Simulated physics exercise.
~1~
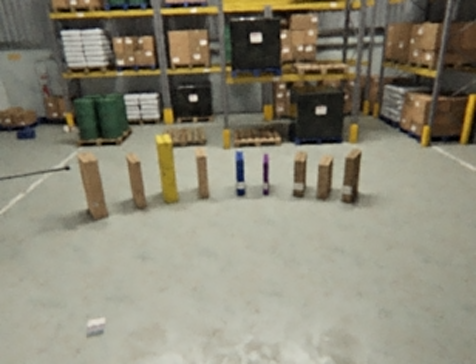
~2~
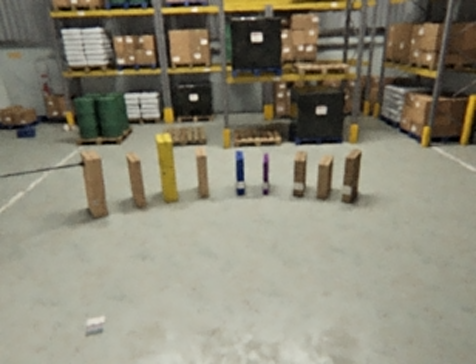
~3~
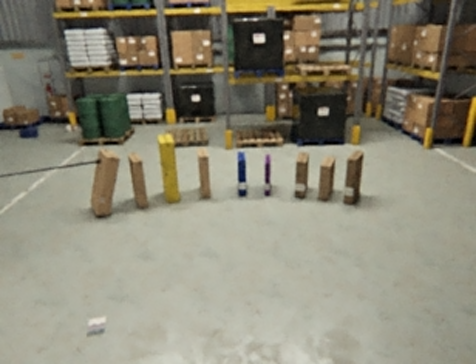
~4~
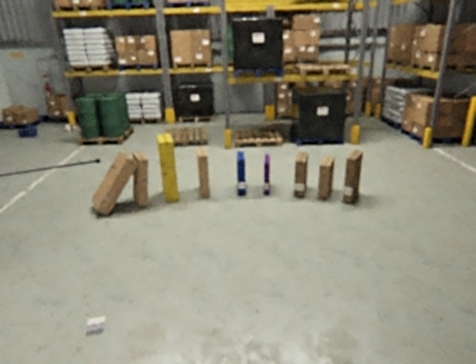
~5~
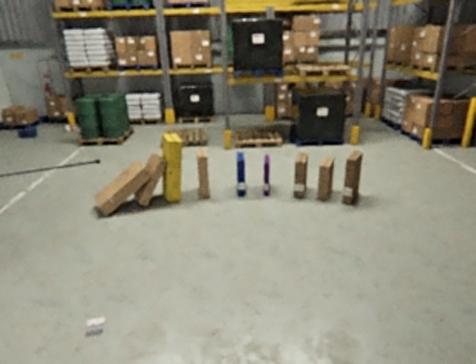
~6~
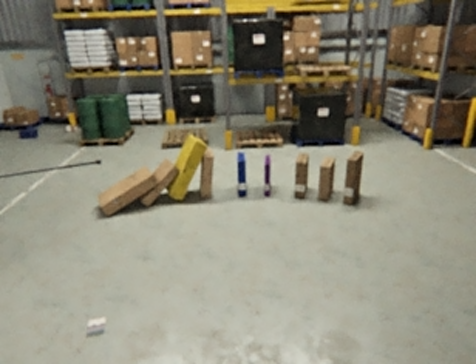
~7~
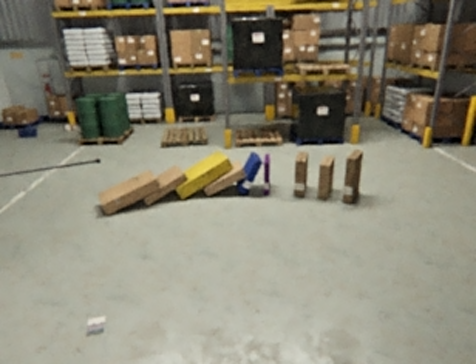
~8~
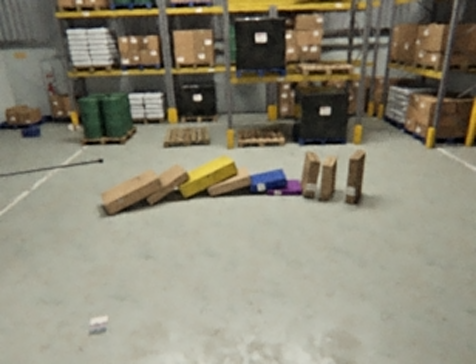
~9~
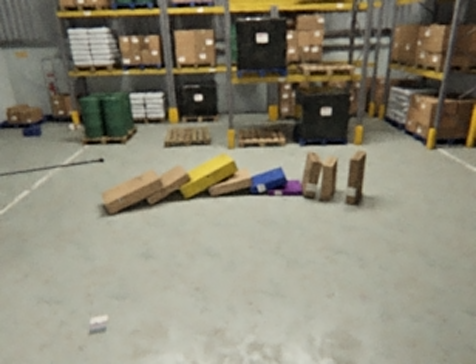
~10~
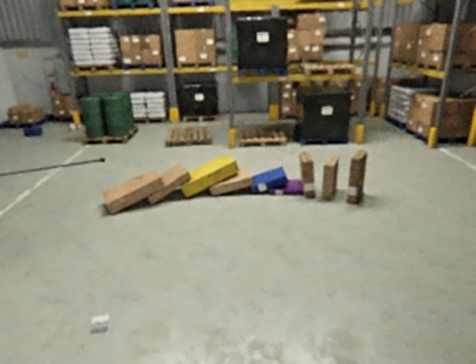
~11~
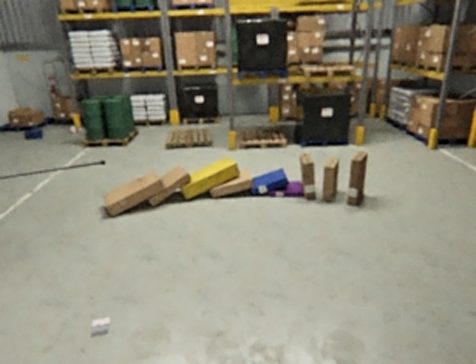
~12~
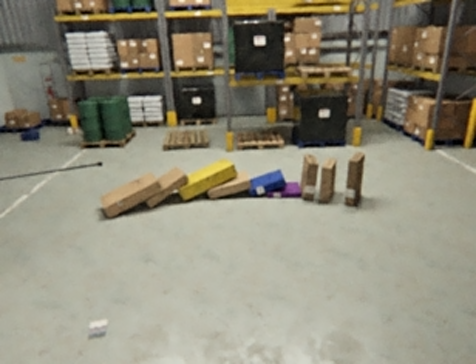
In a warehouse, a pole from the left pushed over the first in a curved row of upright cartons, and the topple ran rightward through the yellow, blue and purple ones before stopping, leaving the last three on the right standing.
